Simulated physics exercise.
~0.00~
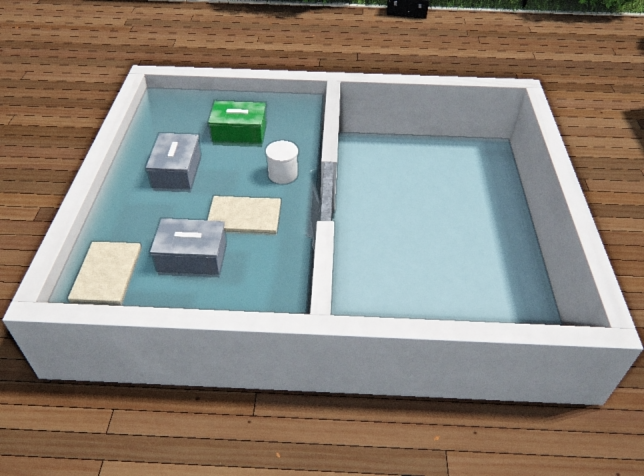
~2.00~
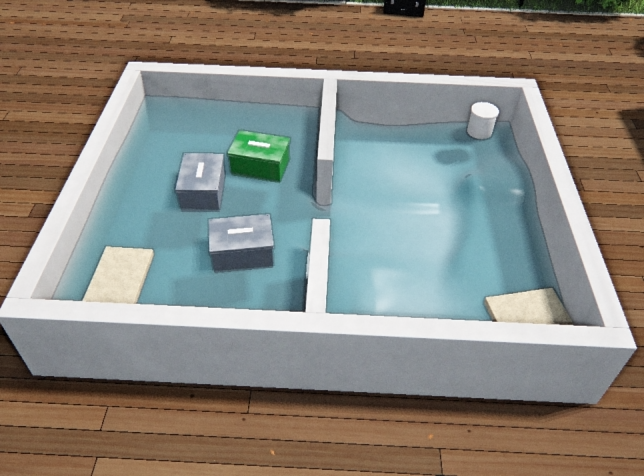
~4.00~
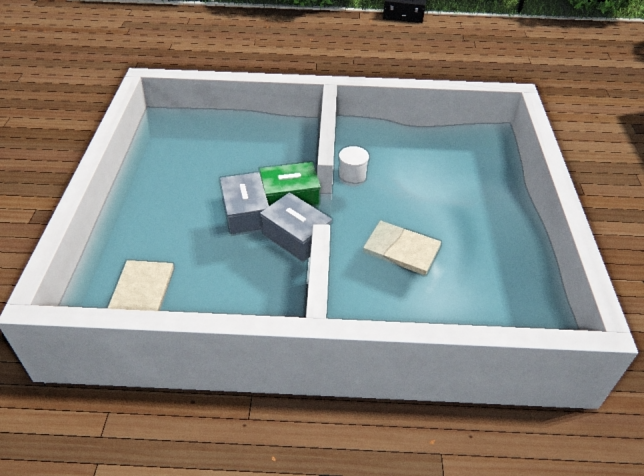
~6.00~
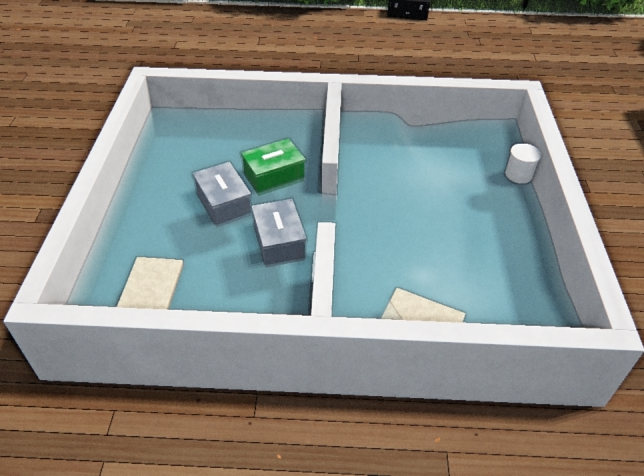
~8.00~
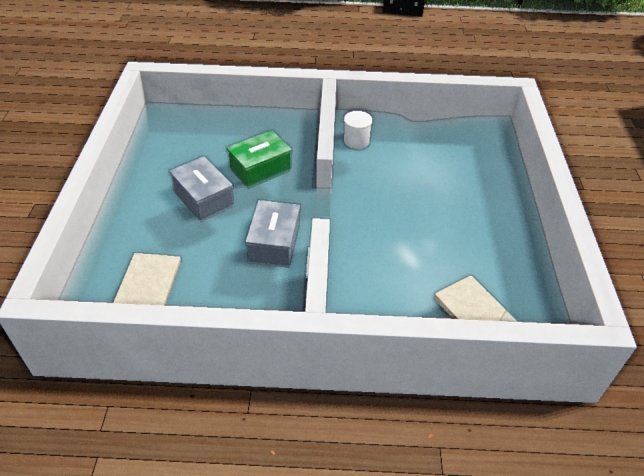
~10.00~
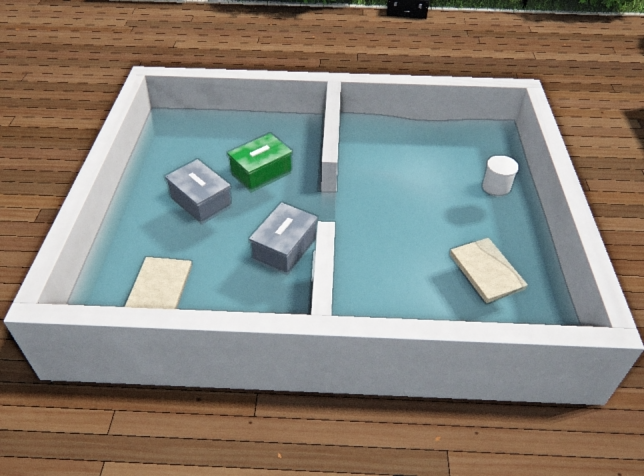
The video shows a white, divided basin of water on a wooden deck. A white cylinder and a tan slab pass to the right side and drift about, while three boxes cluster near the divider, then spread apart, ending afloat on the left with another slab.
